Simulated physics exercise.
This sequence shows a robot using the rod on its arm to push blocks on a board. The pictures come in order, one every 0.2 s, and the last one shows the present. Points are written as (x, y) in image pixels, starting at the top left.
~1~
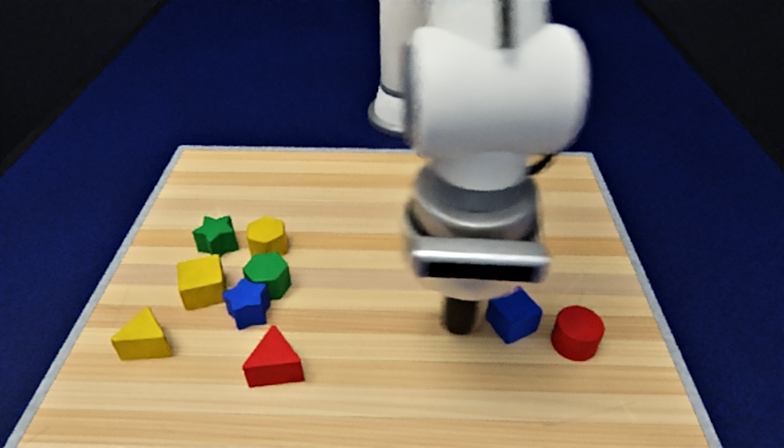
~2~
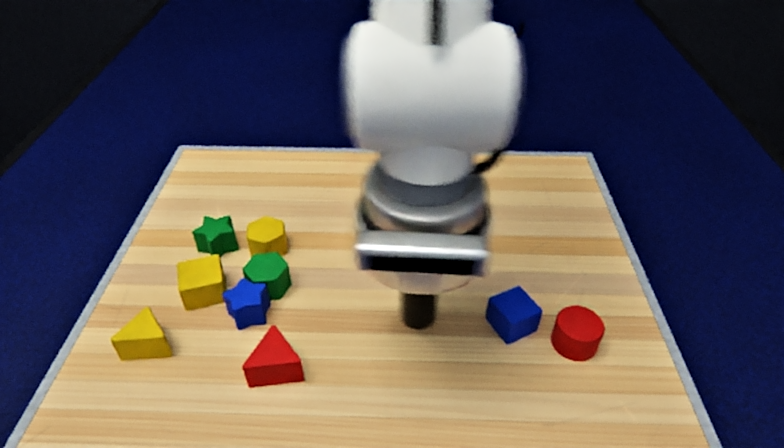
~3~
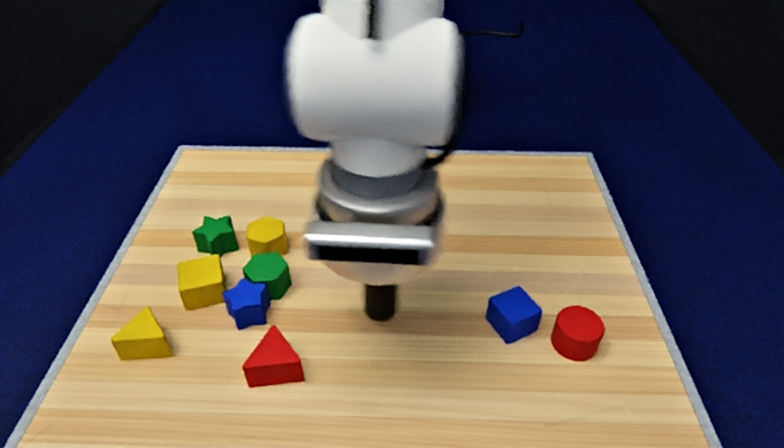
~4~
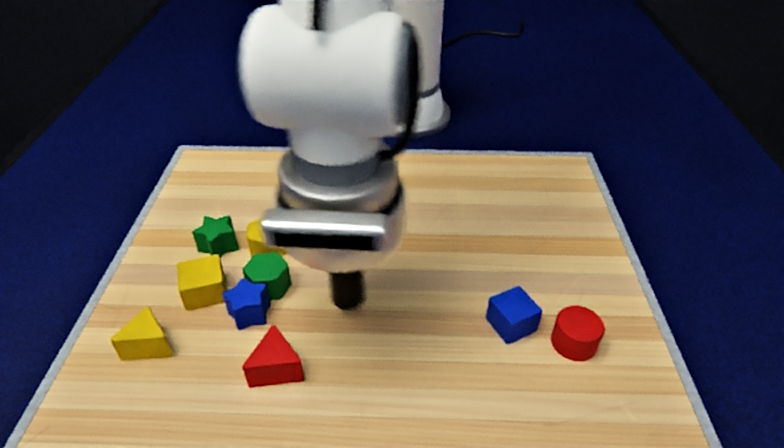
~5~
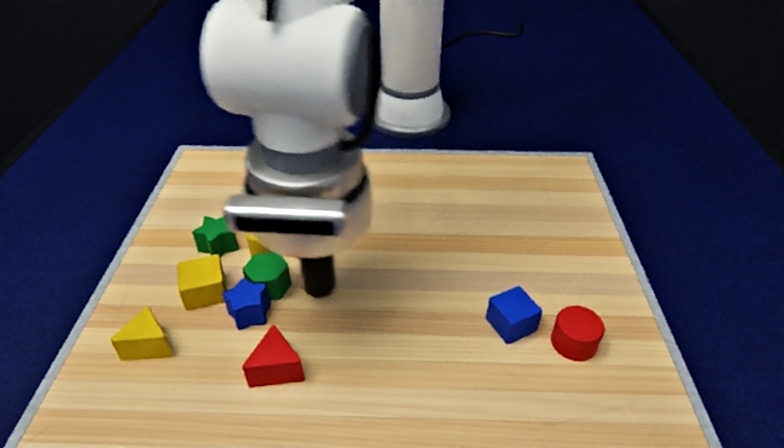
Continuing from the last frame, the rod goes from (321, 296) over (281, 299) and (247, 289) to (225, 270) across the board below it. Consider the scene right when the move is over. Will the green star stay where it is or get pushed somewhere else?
At the end, its place is different.
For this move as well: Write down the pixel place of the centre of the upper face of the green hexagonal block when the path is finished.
In the picture, that point is around (214, 228).
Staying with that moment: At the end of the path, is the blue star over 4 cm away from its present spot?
No, that is not how it ends up.
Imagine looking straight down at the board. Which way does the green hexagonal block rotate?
Rotates clockwise.
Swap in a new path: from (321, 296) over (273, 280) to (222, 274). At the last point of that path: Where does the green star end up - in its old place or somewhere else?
That block remains where it is.
The first path, step by step. One third of the way, rod (279, 288); blue star (241, 294); green hexagonal block (252, 262), turned 20° clockwise.
Two thirds of the way, rod (244, 279); yellow square block (193, 270), turned 15° anticlockwise; blue star (226, 294), turned 65° anticlockwise; green hexagonal block (230, 247), turned 40° clockwise.
At the end, rod (222, 259); yellow square block (188, 270), turned 20° anticlockwise; green star (204, 209); blue star (226, 294), turned 65° anticlockwise; green hexagonal block (214, 228), turned 55° clockwise.
